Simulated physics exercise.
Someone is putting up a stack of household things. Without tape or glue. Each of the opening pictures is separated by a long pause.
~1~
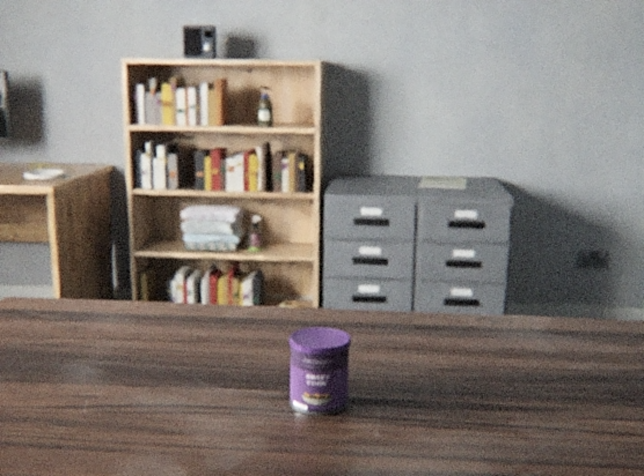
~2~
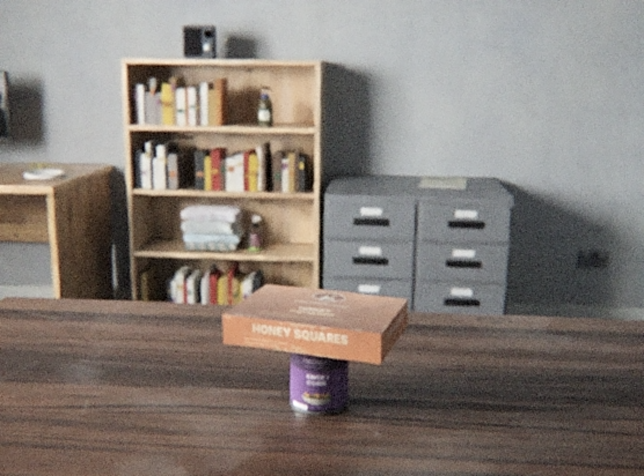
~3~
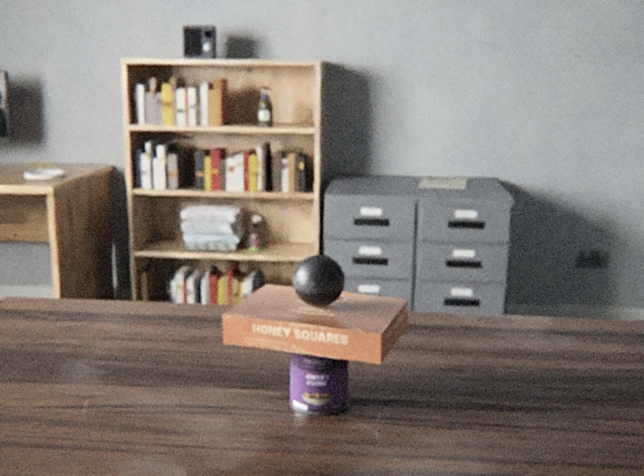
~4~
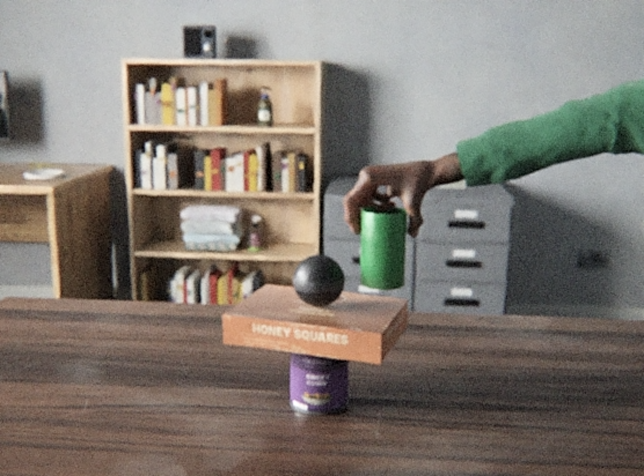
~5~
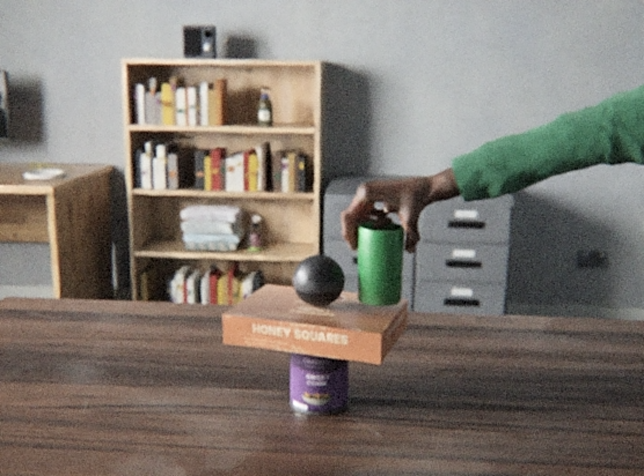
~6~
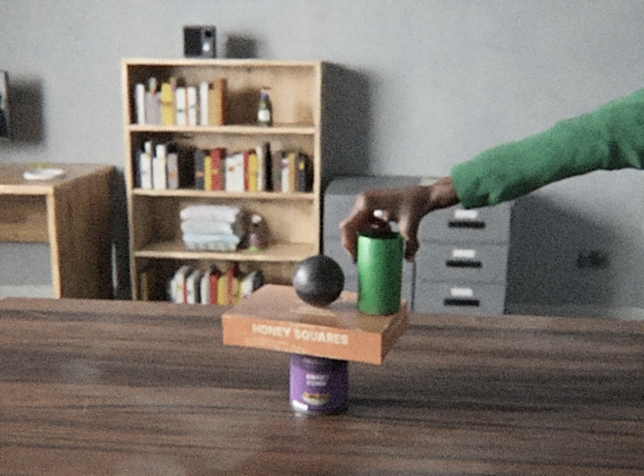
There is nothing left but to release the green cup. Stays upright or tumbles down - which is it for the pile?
I'd say it stays put.
Then, 0.70 s on from there, no change.
Then, 1.60 s on from there, green cup resting near (381, 273).
In the end, all 4 unmoved. At the end, from the last picture's camera, green cup near (381, 273). The pile stays up.
